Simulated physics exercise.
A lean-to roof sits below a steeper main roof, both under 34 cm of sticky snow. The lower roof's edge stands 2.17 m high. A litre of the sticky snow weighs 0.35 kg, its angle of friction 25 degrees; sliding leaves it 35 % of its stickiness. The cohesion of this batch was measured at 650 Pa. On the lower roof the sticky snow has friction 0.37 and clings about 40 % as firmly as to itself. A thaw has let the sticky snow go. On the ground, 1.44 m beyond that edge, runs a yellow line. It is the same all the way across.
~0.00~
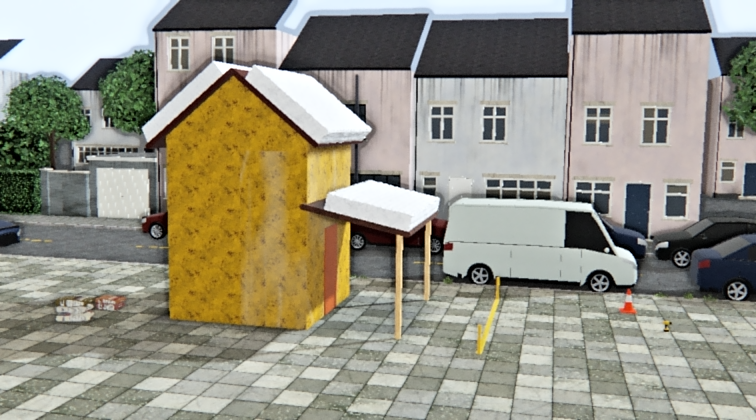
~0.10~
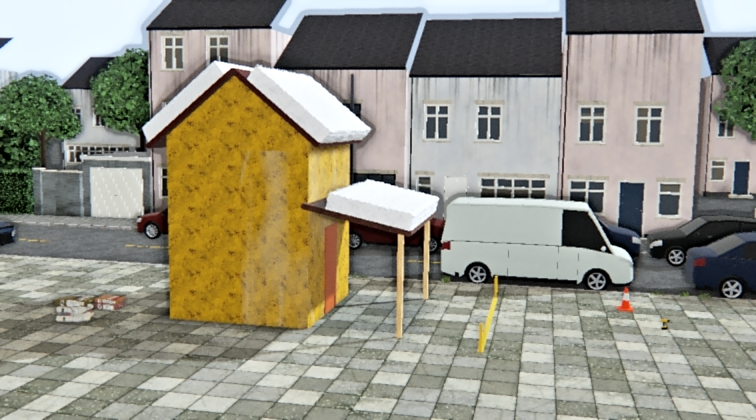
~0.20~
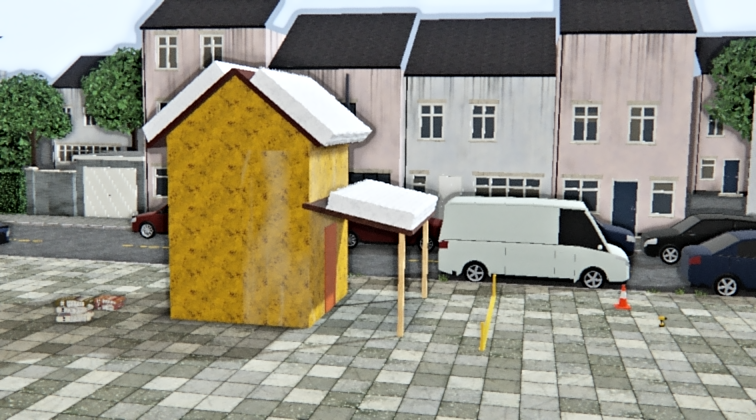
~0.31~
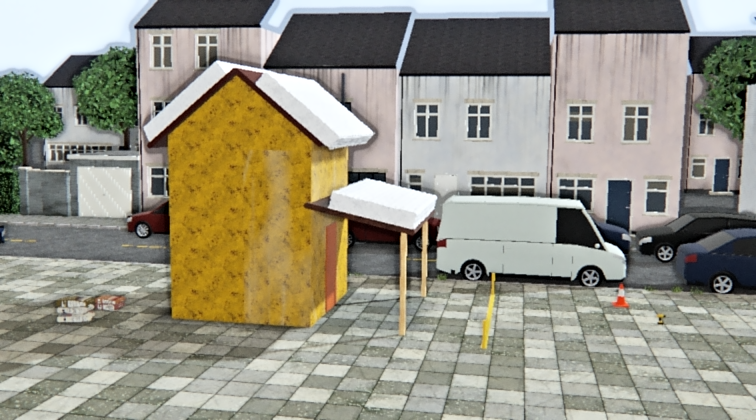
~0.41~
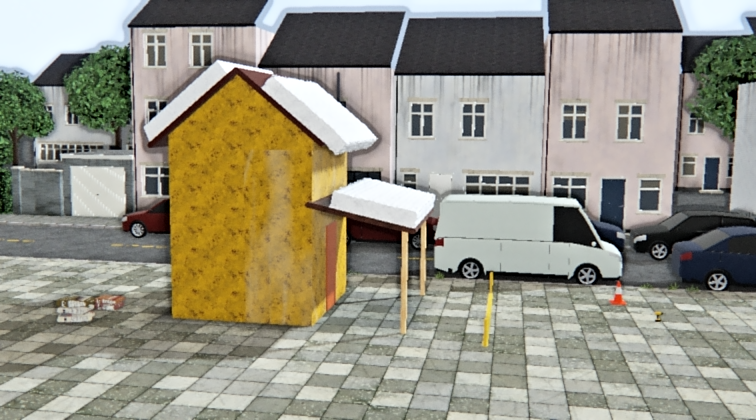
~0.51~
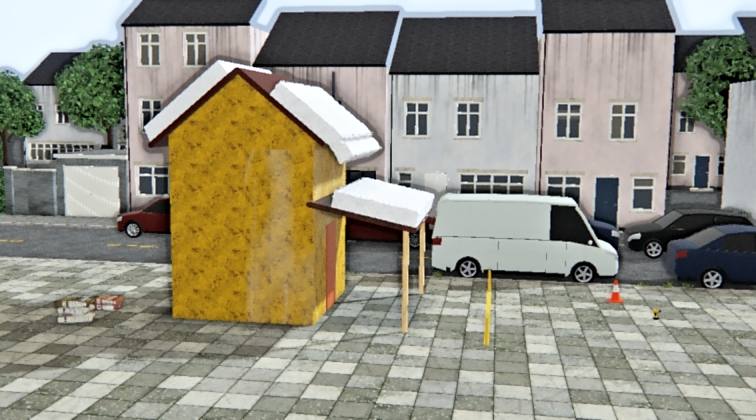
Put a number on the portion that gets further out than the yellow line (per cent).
The portion that gets further out than the yellow line is near 27 %.
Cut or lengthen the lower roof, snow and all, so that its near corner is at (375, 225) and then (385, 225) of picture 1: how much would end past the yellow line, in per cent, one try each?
In that order: 30 %, 35 %.
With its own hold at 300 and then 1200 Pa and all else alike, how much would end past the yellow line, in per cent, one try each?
In turn about 35 %, 8 %.
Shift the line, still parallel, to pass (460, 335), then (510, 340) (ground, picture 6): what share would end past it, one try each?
In that order: 40 %, 16 %.
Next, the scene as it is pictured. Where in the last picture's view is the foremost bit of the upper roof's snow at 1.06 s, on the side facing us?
Near (404, 203).
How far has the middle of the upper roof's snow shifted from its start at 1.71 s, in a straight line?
Roughly 3.8 m.
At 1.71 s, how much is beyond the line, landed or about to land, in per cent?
Near 0 %.
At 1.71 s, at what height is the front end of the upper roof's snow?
About 0.8 m.
By 1.06 s, none is below the lower edge and 0 % is past the line.
By 1.71 s, 28 % is below the lower edge and 0 % is past the line.
By 2.35 s, 59 % is below the lower edge and 26 % is past the line.
By 3.00 s, 60 % is below the lower edge and 27 % is past the line.
By 3.20 s, at the end, 60 % is below the lower edge and 27 % is past the line.
